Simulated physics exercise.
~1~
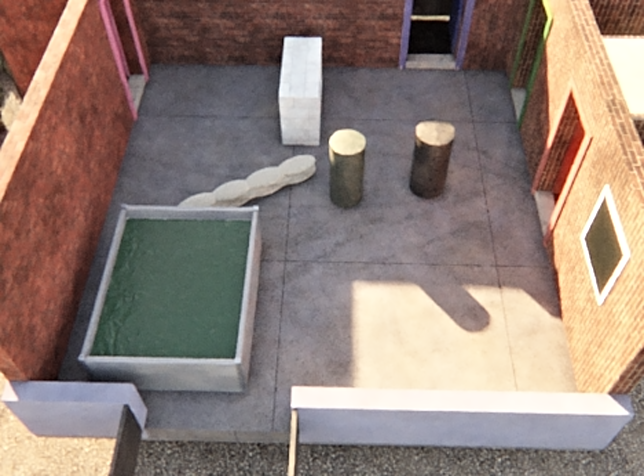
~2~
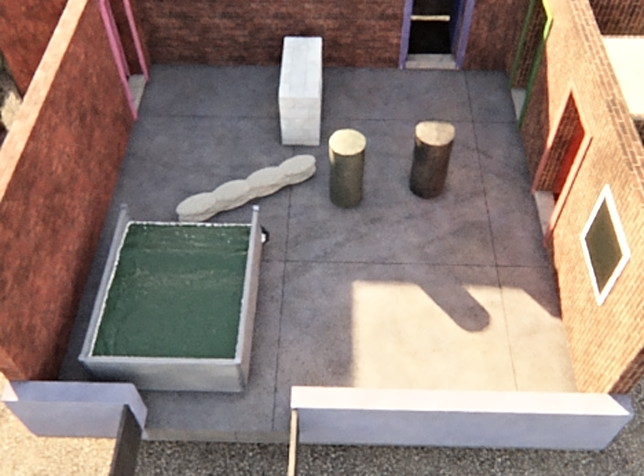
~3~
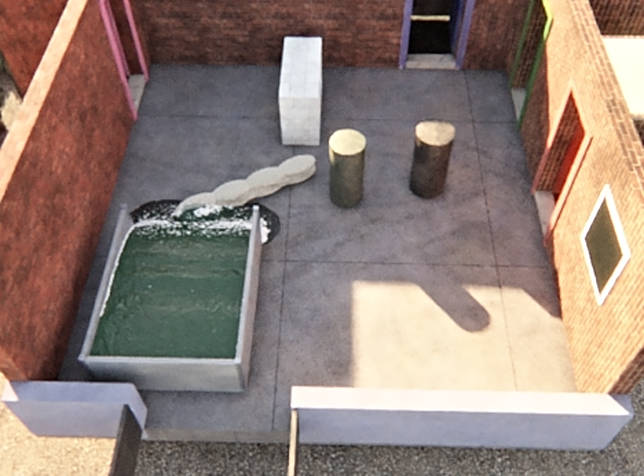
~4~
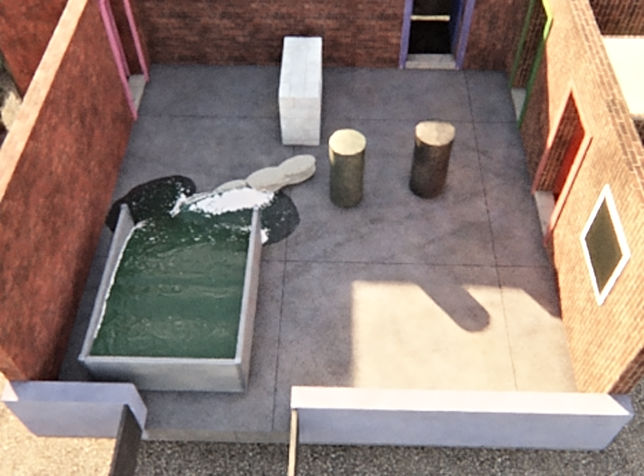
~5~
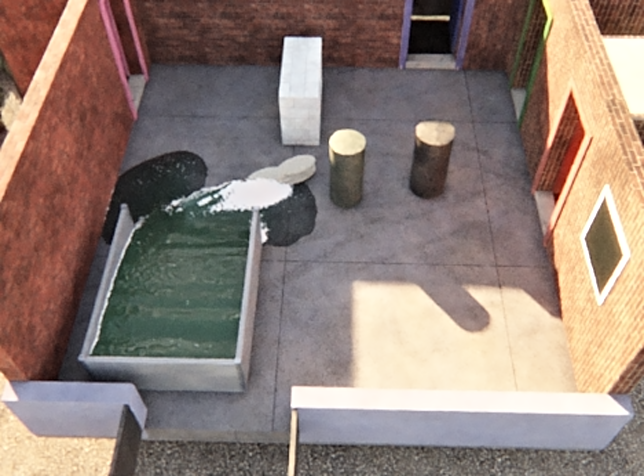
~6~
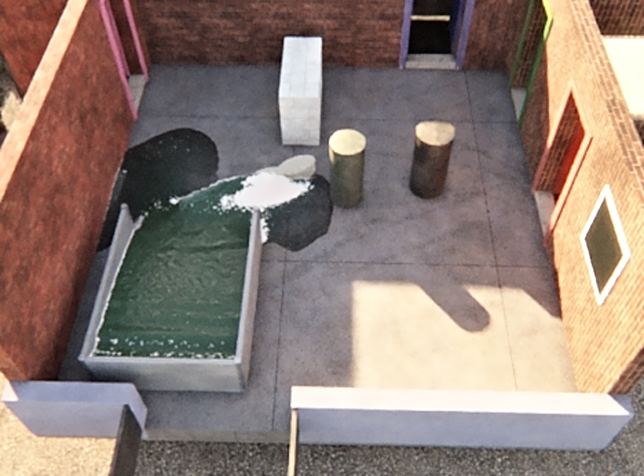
In a brick-walled yard, green water sits in an open tank, then the tank's far side opens and foaming water pours out over a pale twisted object, spreading dark wet patches to the left and right across the paving.
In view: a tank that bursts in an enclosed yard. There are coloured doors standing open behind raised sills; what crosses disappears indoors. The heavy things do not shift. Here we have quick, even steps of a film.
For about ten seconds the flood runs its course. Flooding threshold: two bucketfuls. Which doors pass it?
The red door does not pass it; the blue door does not pass it; the green door passes it; the pink door does not pass it.
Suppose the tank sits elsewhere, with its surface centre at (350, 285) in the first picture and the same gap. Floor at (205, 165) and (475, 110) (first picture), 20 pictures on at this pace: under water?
As listed: No water, wet.
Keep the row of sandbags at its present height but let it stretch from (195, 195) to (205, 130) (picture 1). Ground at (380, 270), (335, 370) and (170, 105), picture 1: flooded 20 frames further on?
Going in the order you gave, that's left unsoaked, then left unsoaked, then waterlogged.
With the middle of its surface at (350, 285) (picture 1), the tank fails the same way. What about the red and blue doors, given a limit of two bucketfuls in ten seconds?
Lab note - red tops the mark, blue tops the mark.
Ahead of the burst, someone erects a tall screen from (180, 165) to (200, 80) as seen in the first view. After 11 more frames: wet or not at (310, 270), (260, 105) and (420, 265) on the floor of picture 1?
One after the other: No water, flooded, flooded.
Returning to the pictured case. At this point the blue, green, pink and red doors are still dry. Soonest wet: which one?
Answer: The pink-painted one.
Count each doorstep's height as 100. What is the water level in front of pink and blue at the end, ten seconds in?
Some 40 percent, then some 60 percent.
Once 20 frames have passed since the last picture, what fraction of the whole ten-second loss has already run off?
Around 0 %.
A moment on, water covers 30 % of the floor; the red door not reached, the blue door not reached, the green door not reached, the pink door wet at the sill, nothing in.
Next, water covers 55 % of the floor; the red door not reached, the blue door not reached, the green door not reached, the pink door wet at the sill, nothing in.
Then, water covers 75 % of the floor; the red door wet at the sill, nothing in, the blue door wet at the sill, nothing in, the green door wet at the sill, nothing in, the pink door wet at the sill, nothing in.
Later, water covers 80 % of the floor; the red door wet at the sill, nothing in, the blue door wet at the sill, nothing in, the green door over two buckets in, the pink door under two buckets in.
In the end, water covers 95 % of the floor; the red door under two buckets in, the blue door wet at the sill, nothing in, the green door far over two buckets in, the pink door under two buckets in.
